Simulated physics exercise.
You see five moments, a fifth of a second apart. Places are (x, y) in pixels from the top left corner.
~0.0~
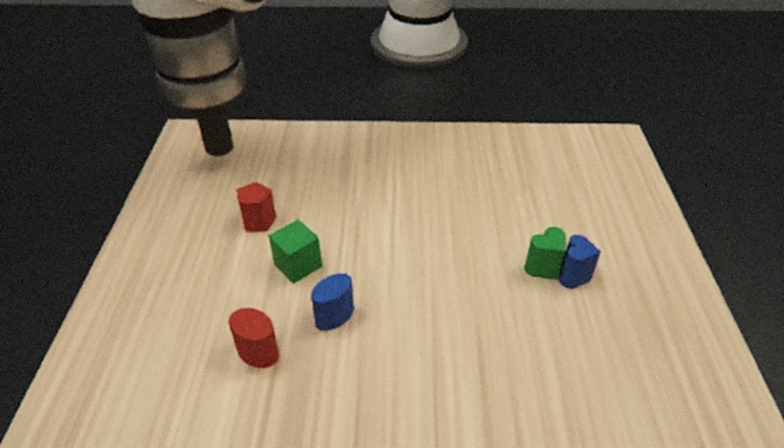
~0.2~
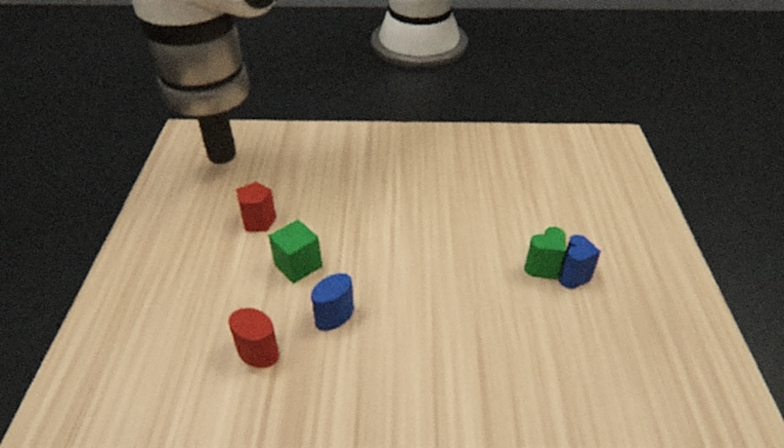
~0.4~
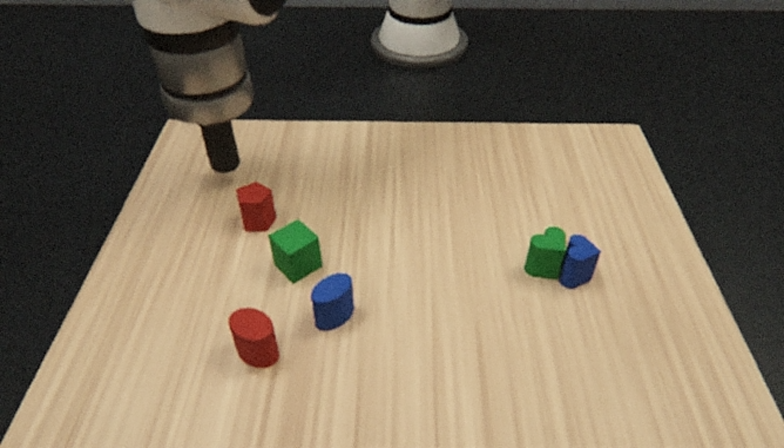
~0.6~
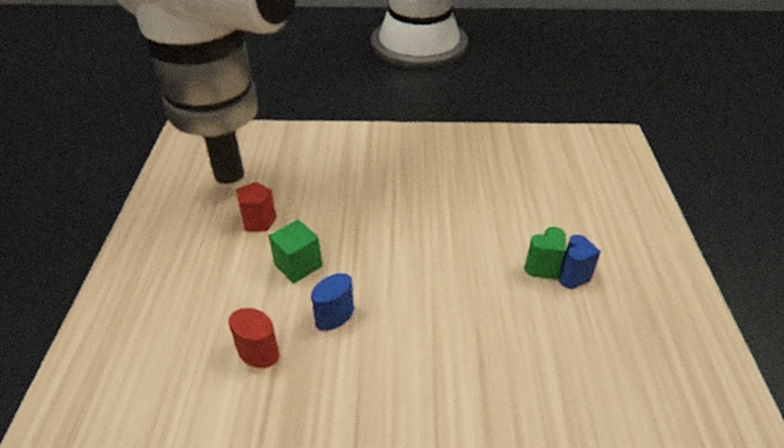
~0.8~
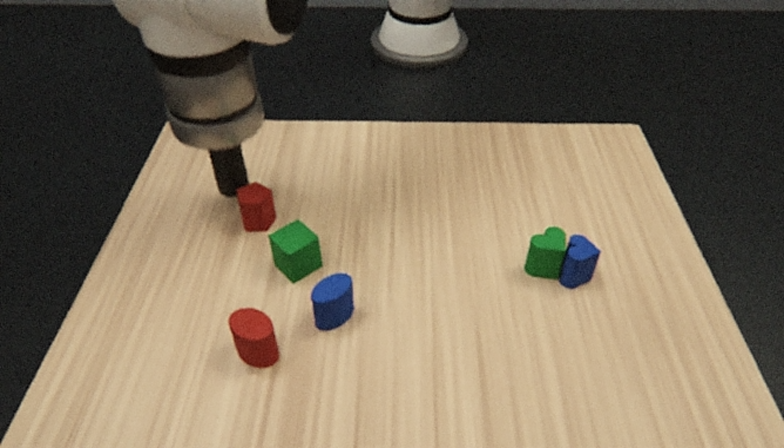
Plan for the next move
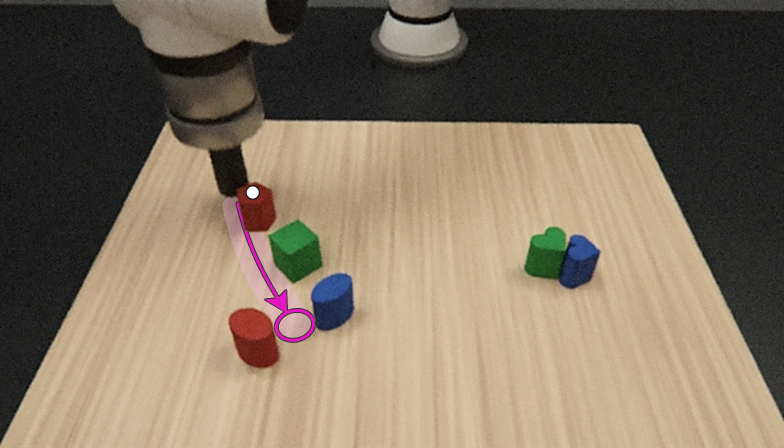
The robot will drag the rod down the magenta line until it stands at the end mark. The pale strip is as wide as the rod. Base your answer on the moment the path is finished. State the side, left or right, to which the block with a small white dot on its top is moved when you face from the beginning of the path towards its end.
Its shift is leftward.
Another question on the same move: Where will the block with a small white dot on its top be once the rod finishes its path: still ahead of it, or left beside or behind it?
Slipped clear.
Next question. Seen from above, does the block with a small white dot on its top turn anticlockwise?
I believe so.
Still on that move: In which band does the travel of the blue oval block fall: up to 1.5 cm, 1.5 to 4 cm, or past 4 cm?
The smallest band: Under 1.5 cm.
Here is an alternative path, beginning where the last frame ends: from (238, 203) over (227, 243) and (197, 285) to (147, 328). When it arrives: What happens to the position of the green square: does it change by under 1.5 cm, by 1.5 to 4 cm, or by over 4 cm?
Under 1.5 cm.
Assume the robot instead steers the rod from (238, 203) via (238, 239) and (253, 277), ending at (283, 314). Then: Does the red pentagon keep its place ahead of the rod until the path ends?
It seems not.
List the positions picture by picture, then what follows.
Lower end of the rod (220, 149), tops of blocks, red pentagon (253, 193), green square (293, 236), blue oval block (332, 287), in the first picture.
Rod (222, 156), blocks as before, in the second picture.
Rod (226, 165), blocks as before, in the third picture.
Rod (230, 176), blocks as before, in the fourth picture.
Rod (234, 189), red pentagon (253, 193), green square (293, 236), blue oval block (332, 287), in the fifth picture.
The drawn path runs from (238, 203) over (249, 240) and (268, 281) to (295, 325); the dot is on the red pentagon.
On the path given first. One third of the way, rod (246, 226); red pentagon (276, 211), turned 70° anticlockwise.
Two thirds of the way, rod (265, 266); red pentagon (279, 213), turned 90° anticlockwise; green square (304, 243), turned 35° anticlockwise.
At the end, rod (292, 310); red pentagon (279, 213), turned 90° anticlockwise; green square (307, 246), turned 55° anticlockwise; blue oval block not moved.
